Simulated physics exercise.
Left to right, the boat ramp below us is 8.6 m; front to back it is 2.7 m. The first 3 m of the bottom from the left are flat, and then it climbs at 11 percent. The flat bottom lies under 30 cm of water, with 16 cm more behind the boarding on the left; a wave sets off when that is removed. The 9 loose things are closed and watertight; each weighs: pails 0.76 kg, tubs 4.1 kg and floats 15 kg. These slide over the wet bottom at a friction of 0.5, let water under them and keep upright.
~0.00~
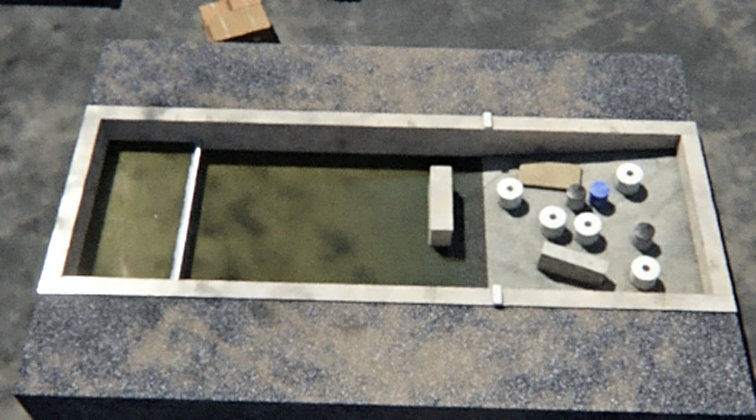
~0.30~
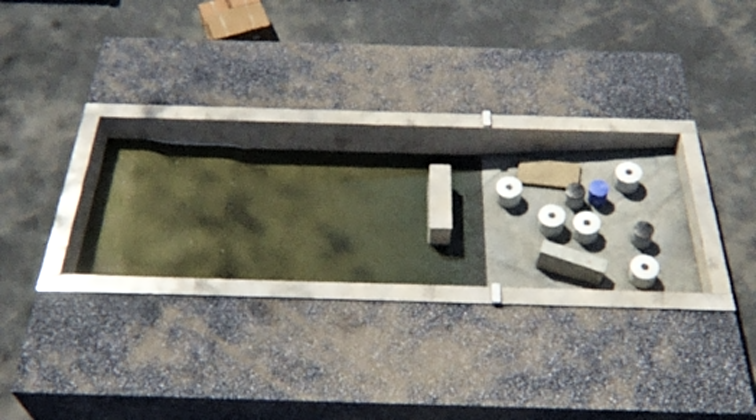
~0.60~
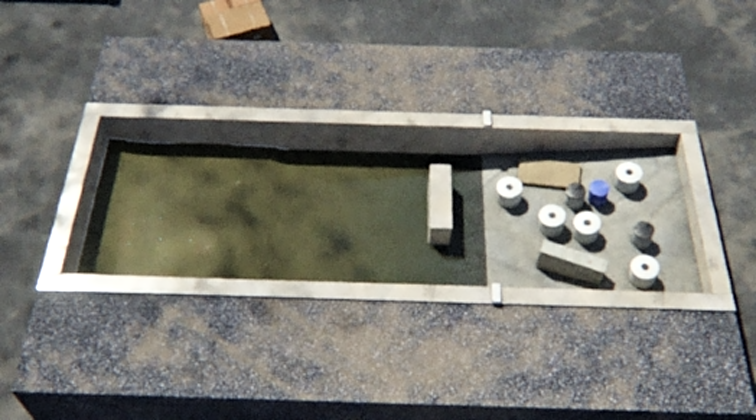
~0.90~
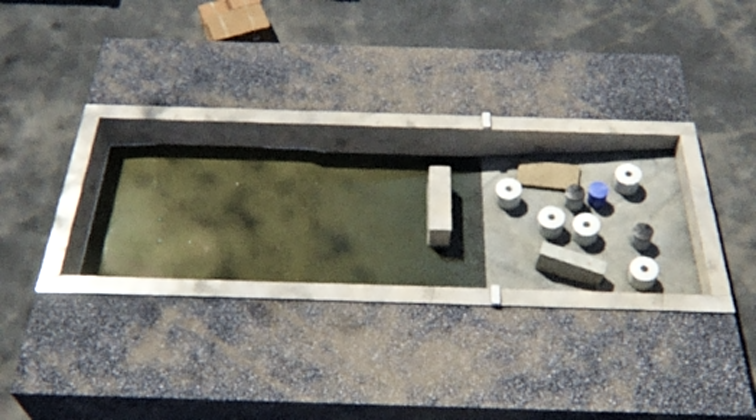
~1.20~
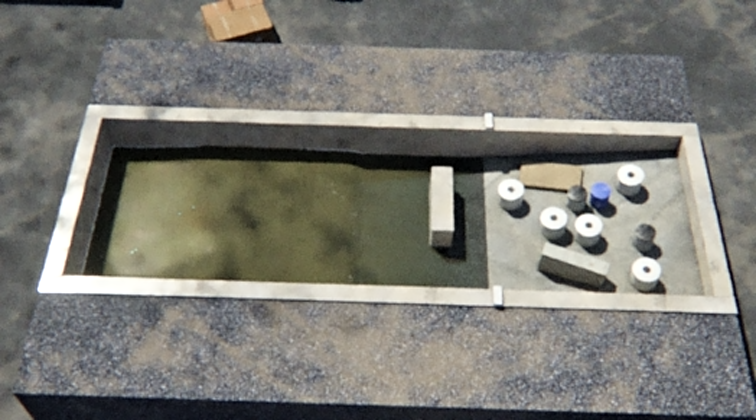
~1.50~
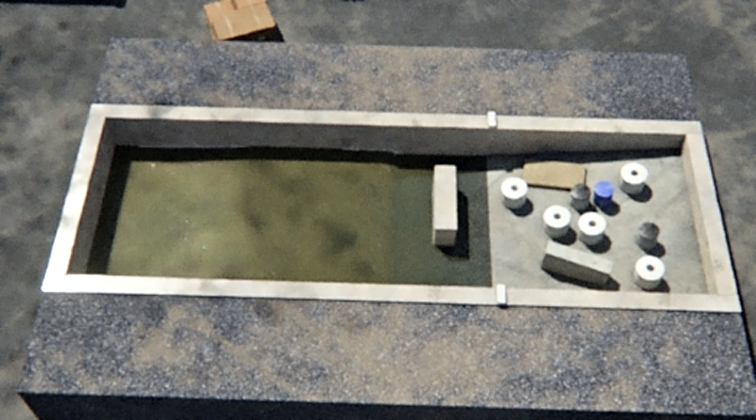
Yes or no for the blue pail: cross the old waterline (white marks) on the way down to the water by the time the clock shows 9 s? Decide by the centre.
I'd say the blue pail doesn't get there in time.
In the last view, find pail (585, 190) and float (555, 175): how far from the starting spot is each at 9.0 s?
First 150 cm, then 100 cm.
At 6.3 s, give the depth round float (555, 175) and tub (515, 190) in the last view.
Depth approx. 5 cm / 11 cm.
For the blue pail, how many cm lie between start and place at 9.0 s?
I'd estimate some 0 centimetres.
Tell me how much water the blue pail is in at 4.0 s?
About 0 cm.
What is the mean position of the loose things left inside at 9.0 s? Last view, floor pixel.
I'd say about (554, 214) in the last view.
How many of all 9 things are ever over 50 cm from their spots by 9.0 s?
By my count, 3.
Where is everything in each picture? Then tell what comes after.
The first picture shows the blue pail at (602, 189), on the bottom; water covers 14.7 m2; 0 of 9 have shifted.
The second picture shows the blue pail at (601, 188) rests on the ground; 14.7 m2 under water; 0 of 9 have shifted.
The third picture shows the blue pail at (602, 188), on the bottom; water covers 14.7 m2; 0 of 9 have shifted.
The fourth picture shows the blue pail at (601, 190), on the bottom; water covers 14.7 m2; 0 of 9 have shifted.
The fifth picture shows the blue pail at (603, 190), on the bottom; water covers 14.7 m2; 0 of 9 have shifted.
The sixth picture shows the blue pail at (607, 189), on the bottom; water covers 14.7 m2; 0 of 9 have shifted.
After 2.1 s the blue pail is near (607, 189), 0.0 m from its start, aground; 0 of 9 are over the mark; 0 afloat.
After 4.0 s the blue pail is near (607, 189), 0.0 m from its start, aground; 0 of 9 are over the mark; 1 afloat.
After 6.3 s the blue pail is near (607, 189), 0.0 m from its start, aground; 1 of 9 are over the mark; 2 afloat.
After 9.0 s the blue pail is near (607, 189), 0.0 m from its start, aground; 3 of 9 are over the mark; 2 afloat.
